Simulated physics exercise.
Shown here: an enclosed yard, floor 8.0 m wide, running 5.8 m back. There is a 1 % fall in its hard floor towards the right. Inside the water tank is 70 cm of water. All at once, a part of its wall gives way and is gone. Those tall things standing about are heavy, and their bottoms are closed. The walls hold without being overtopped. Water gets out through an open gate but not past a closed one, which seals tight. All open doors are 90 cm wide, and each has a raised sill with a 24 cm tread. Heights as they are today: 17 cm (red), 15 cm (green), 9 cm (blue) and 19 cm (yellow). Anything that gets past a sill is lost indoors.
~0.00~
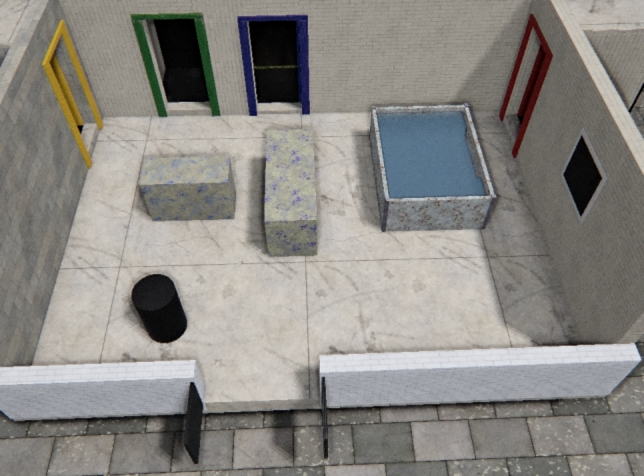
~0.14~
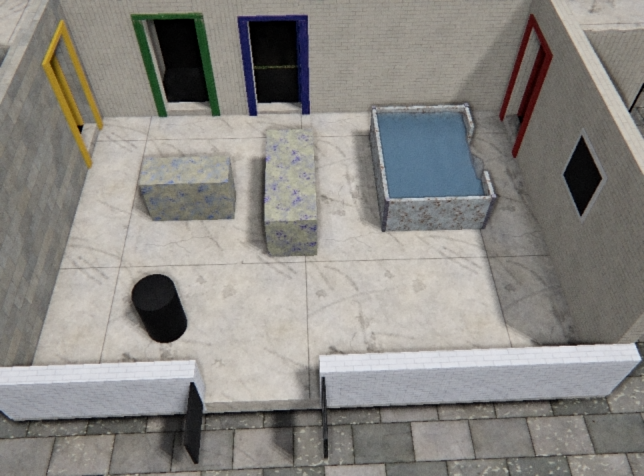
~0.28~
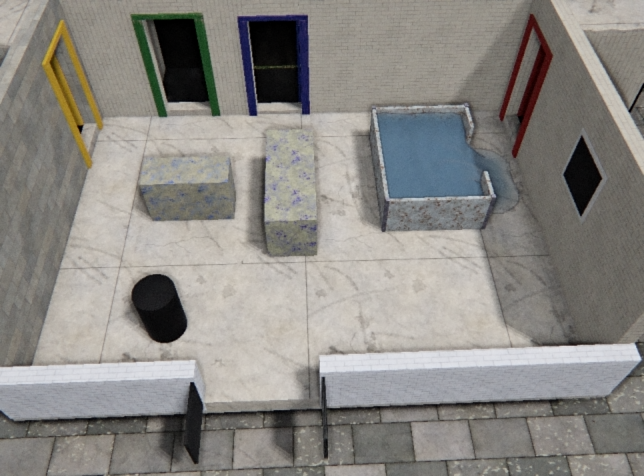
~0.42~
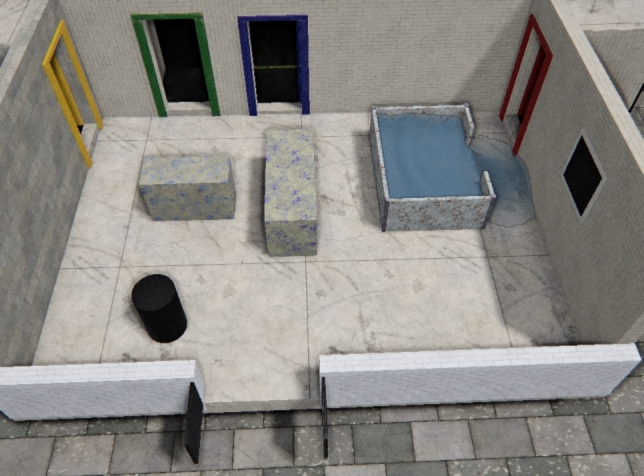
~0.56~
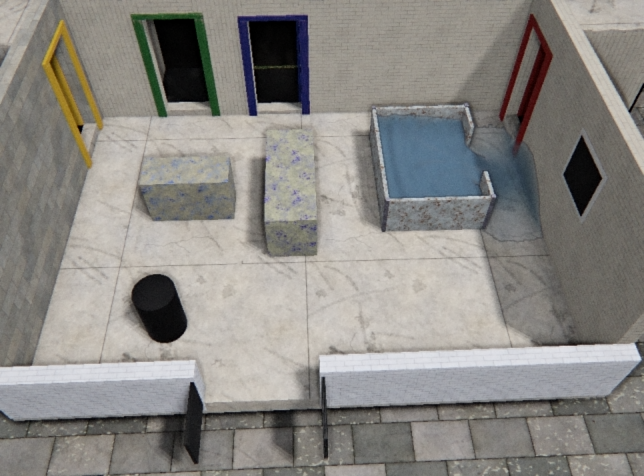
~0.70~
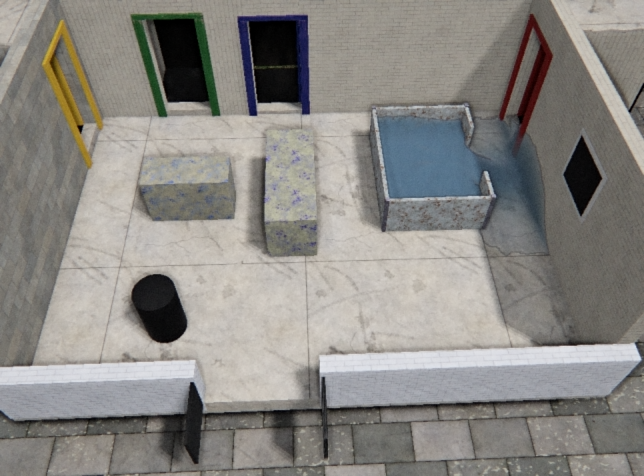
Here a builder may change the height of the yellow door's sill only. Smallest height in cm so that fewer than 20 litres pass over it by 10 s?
I would say 8.5 cm.
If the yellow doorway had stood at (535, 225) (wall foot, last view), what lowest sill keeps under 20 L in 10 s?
It needs about 25 cm.
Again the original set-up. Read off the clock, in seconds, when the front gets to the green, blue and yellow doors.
Green = 3.6 s, blue = 2.6 s, yellow = 4.5 s.
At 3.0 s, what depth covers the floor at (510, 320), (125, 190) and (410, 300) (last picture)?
Some 4, 0 and 2 cm.
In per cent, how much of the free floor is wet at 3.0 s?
Roughly 35 percent of the floor.
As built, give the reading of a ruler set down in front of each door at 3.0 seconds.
Centimetres: Red = 23, green = 0, blue = 4, yellow = 0.
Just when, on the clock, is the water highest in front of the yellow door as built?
Approximately 5.0 s.
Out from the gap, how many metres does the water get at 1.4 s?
Close to 3.6 metres, I'd say.
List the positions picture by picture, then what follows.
In the first frame, still water, 70 cm deep, in the water tank at (429, 153); the yellow door at (78, 105) is dry.
In the second frame, the front is at a hidden place, 0.2 m from the gap at (471, 171); 0.2 m2 of floor is wet, 70 cm left at the back.
In the third frame, water pours out at (470, 172) and has run 0.8 m, to (515, 193); about 11 cm deep outside, 70 cm at the back.
In the fourth frame, the front is at (513, 149), 1.0 m from the gap at (470, 172); 1.8 m2 of floor is wet, 64 cm left at the back.
In the fifth frame, water pours out at (470, 172) and has run 1.2 m, to (507, 132); about 10 cm deep outside, 58 cm at the back.
In the sixth frame, the gap is at (471, 171), the front 1.5 m out at (502, 120); the back of the water tank holds 60 cm; the yellow door at (78, 105), 7.1 m from the gap, is still 7.0 m from the nearest water.
After 1.4 s water covers 15 % of the floor, deepest (52 cm) near (520, 181); it has not reached the yellow door.
After 3.0 s water covers 35 % of the floor, deepest (32 cm) near (520, 181); it has not reached the yellow door.
After 10.0 s water covers 100 % of the floor, deepest (10 cm) near (151, 342); 6 cm at the yellow door, 0 litres in over its 19 cm sill.
At the yellow door as built, the water arrived by 4.4 s and peaked near 15 cm at 4.8 s.
Run again over the same 10 s with other heights there, 35 litres in over 7 cm, 11 litres over 9.5 cm. The limit of 20 litres is kept from about 8.5 cm up.
